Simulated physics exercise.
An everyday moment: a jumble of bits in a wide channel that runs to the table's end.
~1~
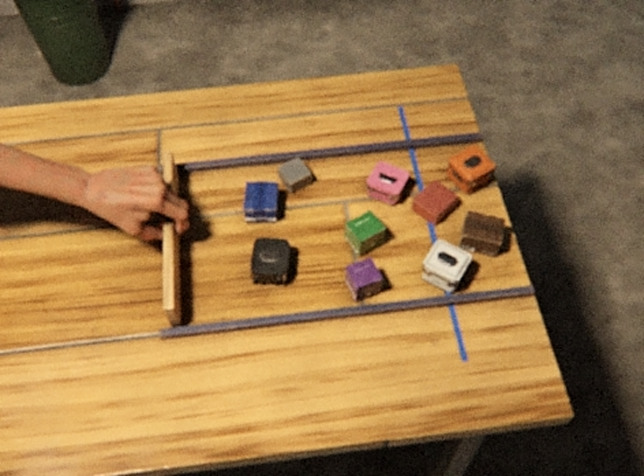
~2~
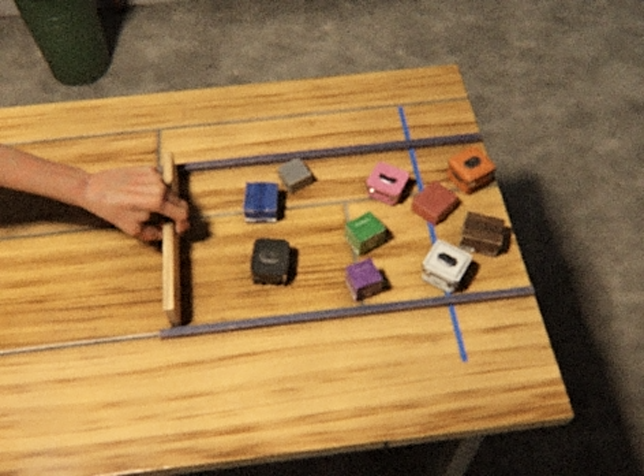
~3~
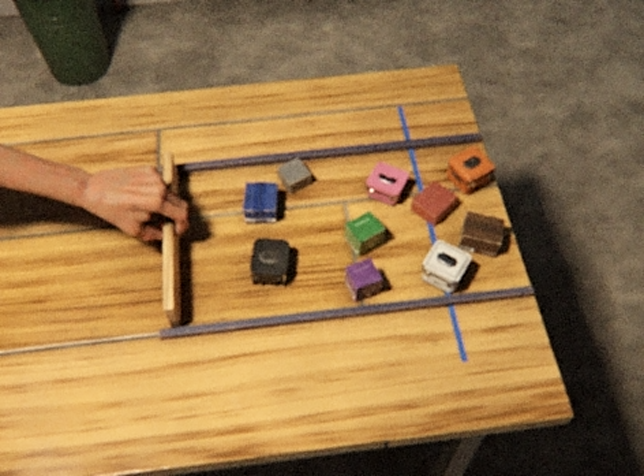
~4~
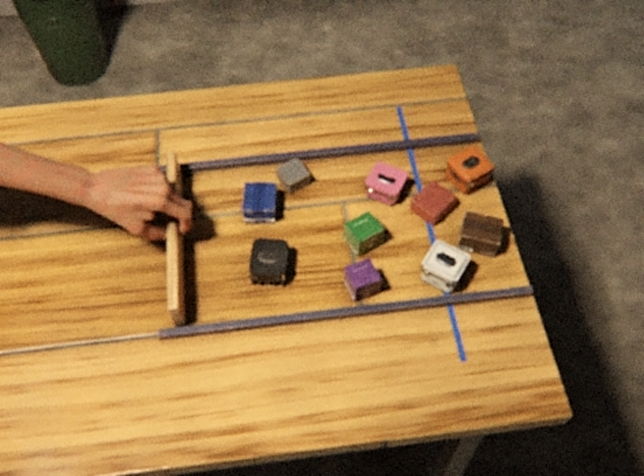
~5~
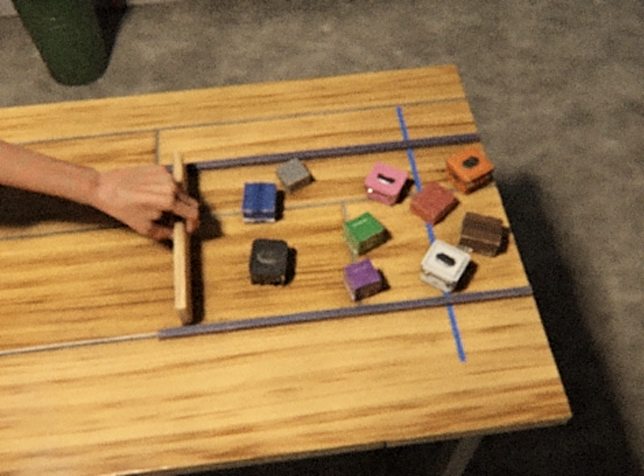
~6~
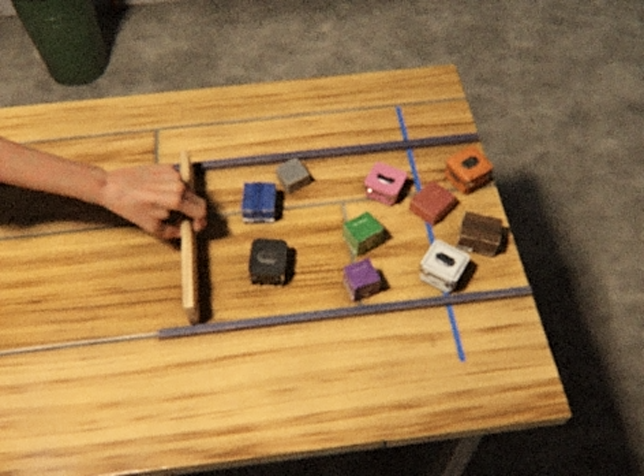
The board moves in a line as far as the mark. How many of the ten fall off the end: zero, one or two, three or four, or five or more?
Here the number that fall off is one or two.
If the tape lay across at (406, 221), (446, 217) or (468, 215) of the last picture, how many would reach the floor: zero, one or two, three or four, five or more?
For each place: None at all; one or two; 5 or more.
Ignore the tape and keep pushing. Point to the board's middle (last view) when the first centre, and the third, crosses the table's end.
Near (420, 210) and (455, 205).
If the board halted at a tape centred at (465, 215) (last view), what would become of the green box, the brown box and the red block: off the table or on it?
The green box is lost; the brown box drops off; the red block falls.
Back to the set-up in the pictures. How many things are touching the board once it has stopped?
That makes 4.
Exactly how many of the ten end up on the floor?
In all, 2 of them.
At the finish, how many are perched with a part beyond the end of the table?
It comes to 0.
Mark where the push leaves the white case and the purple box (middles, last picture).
About (494, 259), and the other about (458, 271).
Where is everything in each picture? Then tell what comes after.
Orange case (470, 170); brown box (482, 234); red block (435, 202); board (172, 236); tape (429, 219), in the first frame.
Brown box (482, 234); white case (446, 267), in the second frame.
Red block (434, 203); pink case (387, 185), in the third frame.
Orange case (469, 171); board (176, 235), in the fourth frame.
Brown box (480, 234); black case (269, 262), in the fifth frame.
Orange case (468, 171); brown box (479, 234); red block (432, 203); board (189, 234); tape (427, 219), in the sixth frame.
Early on, none off yet; orange case at rest near (468, 171); brown box at rest near (479, 234); red block at rest near (432, 203).
A while later, none off yet; orange case at rest near (470, 169); brown box moving near (484, 234); red block travelled about its own width near (454, 202).
Finally, the number that fall off is one or two; lost, brown box and orange case.
